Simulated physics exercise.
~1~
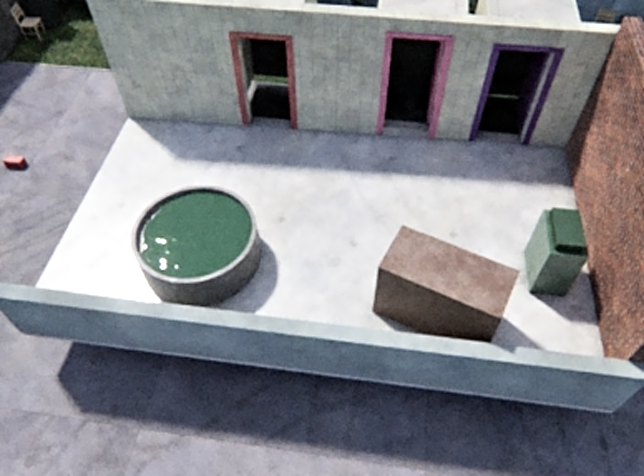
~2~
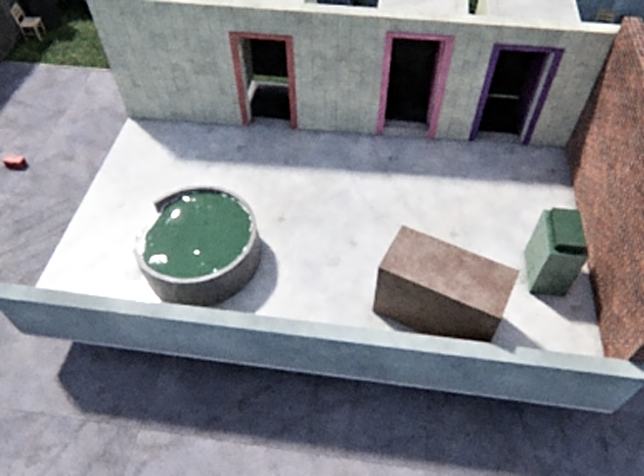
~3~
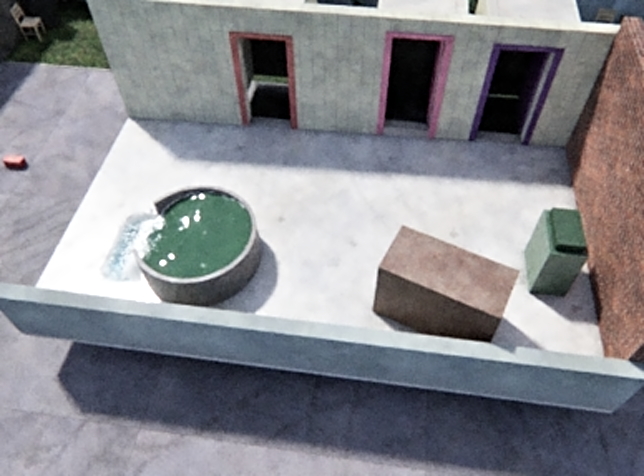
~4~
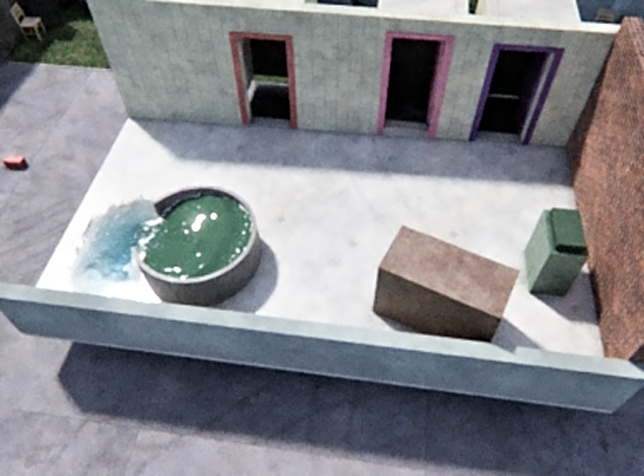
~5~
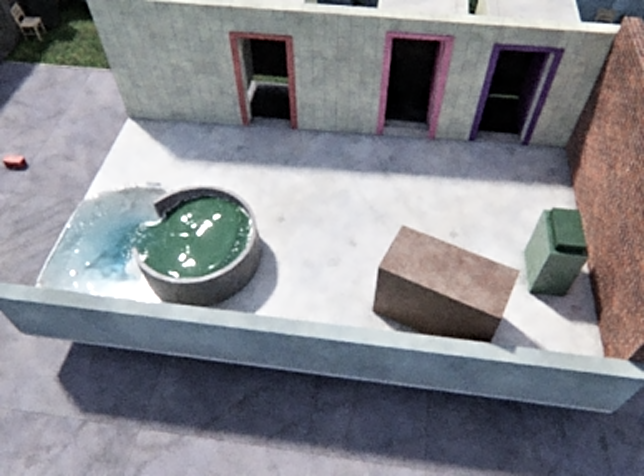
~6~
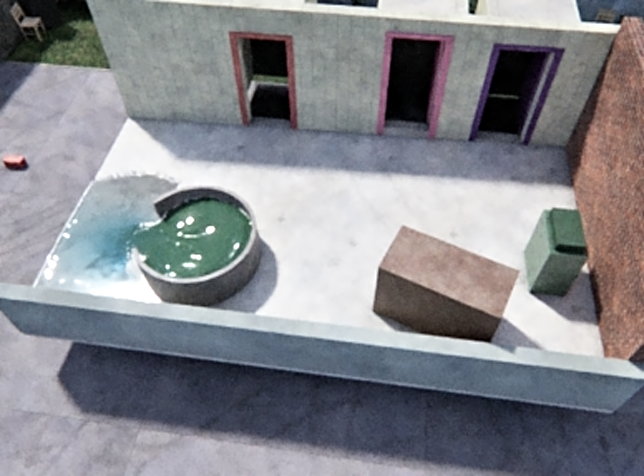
A narrow paved lane beside a pale walled yard is seen from high above, the view staying still. A round grey pool of green water sits at left, a brown block and a green box stand at right near a brick wall, and orange, pink and purple doorways line the back. The pool's left rim opens, and pale blue water pours out, spreading leftward across the white floor.
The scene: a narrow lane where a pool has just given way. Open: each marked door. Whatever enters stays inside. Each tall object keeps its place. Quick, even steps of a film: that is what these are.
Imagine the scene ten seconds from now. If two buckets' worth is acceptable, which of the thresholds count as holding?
The red door counts as holding, the pink door counts as holding, the purple door counts as holding.
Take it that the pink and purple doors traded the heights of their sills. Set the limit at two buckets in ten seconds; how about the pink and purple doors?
Pink door falls short of the threshold; purple door falls short of the threshold.
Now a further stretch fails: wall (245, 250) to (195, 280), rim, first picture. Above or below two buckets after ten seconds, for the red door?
Then: Red door is over.
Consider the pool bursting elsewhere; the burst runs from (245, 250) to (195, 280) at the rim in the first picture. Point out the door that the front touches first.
Call it the door marked pink.
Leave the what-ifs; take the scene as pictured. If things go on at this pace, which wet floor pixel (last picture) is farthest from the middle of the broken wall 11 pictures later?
The flood front should get to about (132, 133).
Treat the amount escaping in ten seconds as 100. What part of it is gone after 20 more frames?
About 65 %.
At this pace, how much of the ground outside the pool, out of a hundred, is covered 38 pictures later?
Roughly 10 %.
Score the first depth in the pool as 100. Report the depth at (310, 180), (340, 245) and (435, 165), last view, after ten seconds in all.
In order: About 0, 0 and 0 in a hundred.
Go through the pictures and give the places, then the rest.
Still water in the pool at (195, 234), in the first frame.
Water pours out at (146, 242) and has run to a hidden place, in the second frame.
Water pours out at (147, 244) and has run to (140, 218), in the third frame.
Water pours out at (147, 245) and has run to (108, 215), in the fourth frame.
The front is at (77, 212), out from the gap at (147, 245), in the fifth frame.
Water pours out at (147, 245) and has run to (90, 189), in the sixth frame.
A moment on, water covers 15 % of the floor; the red door not reached, the pink door not reached, the purple door not reached.
Next, water covers 15 % of the floor; the red door not reached, the pink door not reached, the purple door not reached.
Then, water covers 15 % of the floor; the red door not reached, the pink door not reached, the purple door not reached.
Later, water covers 10 % of the floor; the red door not reached, the pink door not reached, the purple door not reached.
In the end, water covers 5 % of the floor; the red door not reached, the pink door not reached, the purple door not reached.
